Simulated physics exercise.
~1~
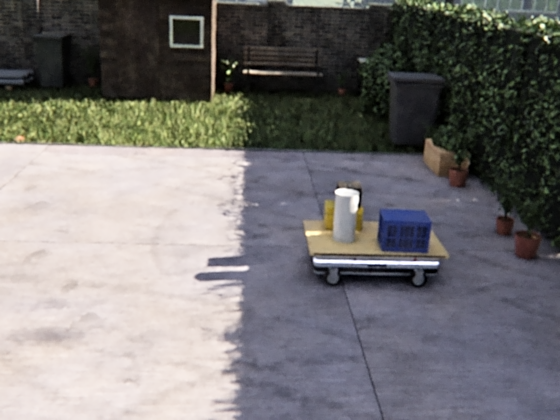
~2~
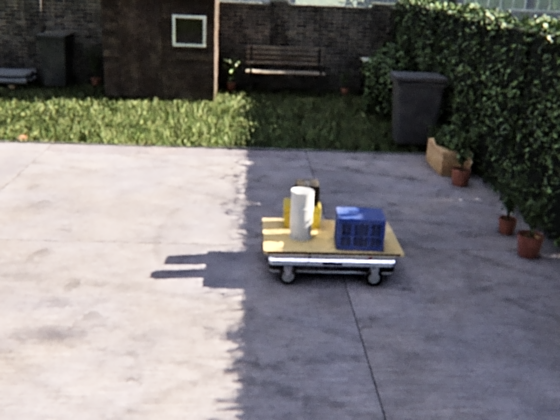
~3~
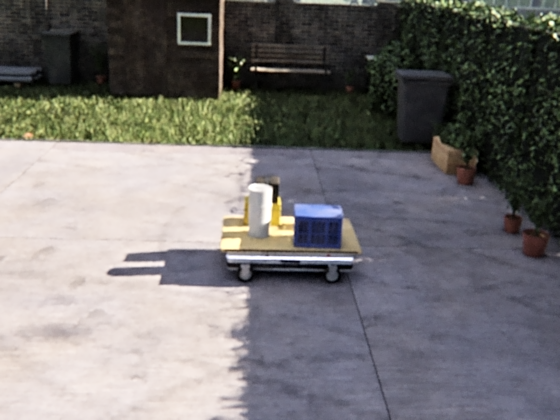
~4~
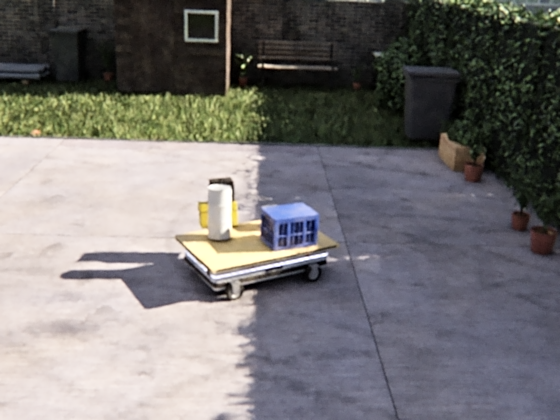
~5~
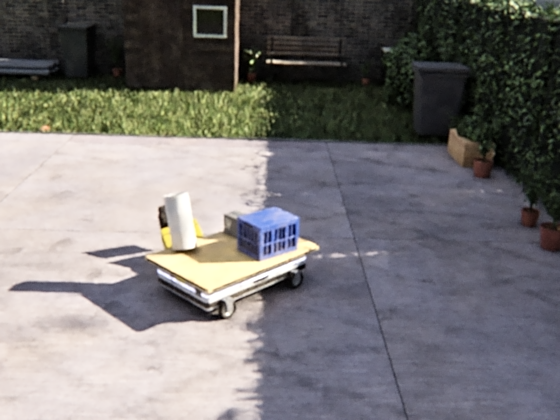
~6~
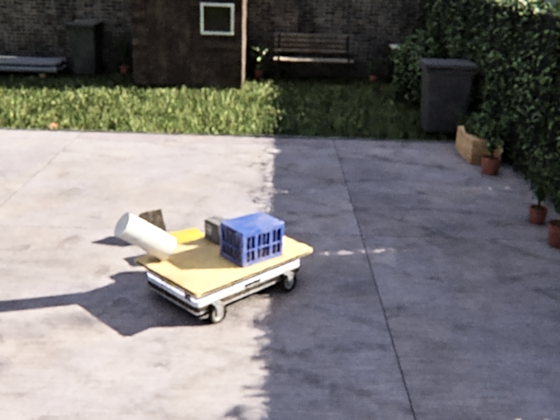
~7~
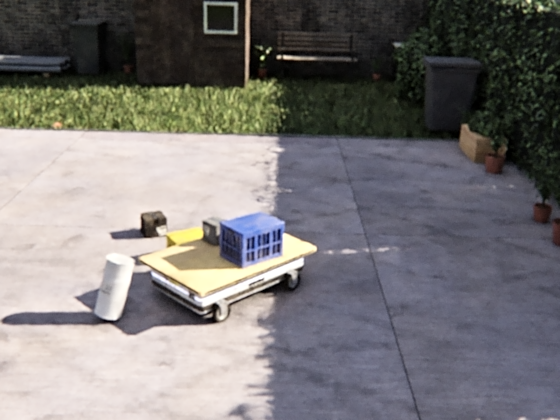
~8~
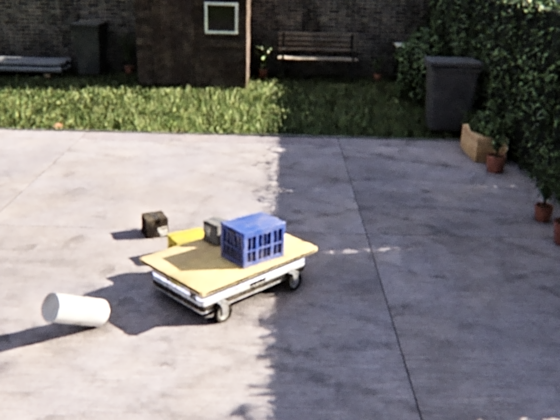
The clip opens on a low flat cart rolling left across a sunlit concrete yard, carrying a blue crate, a white canister, a yellow toolbox and a black parcel. As it crosses out of the shade it swings around at an angle, and the toolbox and black parcel tip off the far left side. A grey parcel comes into view behind the crate while the canister leans and topples over the edge. The cart stops as the canister lands upside down, then falls onto its side. The crate and grey parcel remain aboard, with the other three items on the ground.
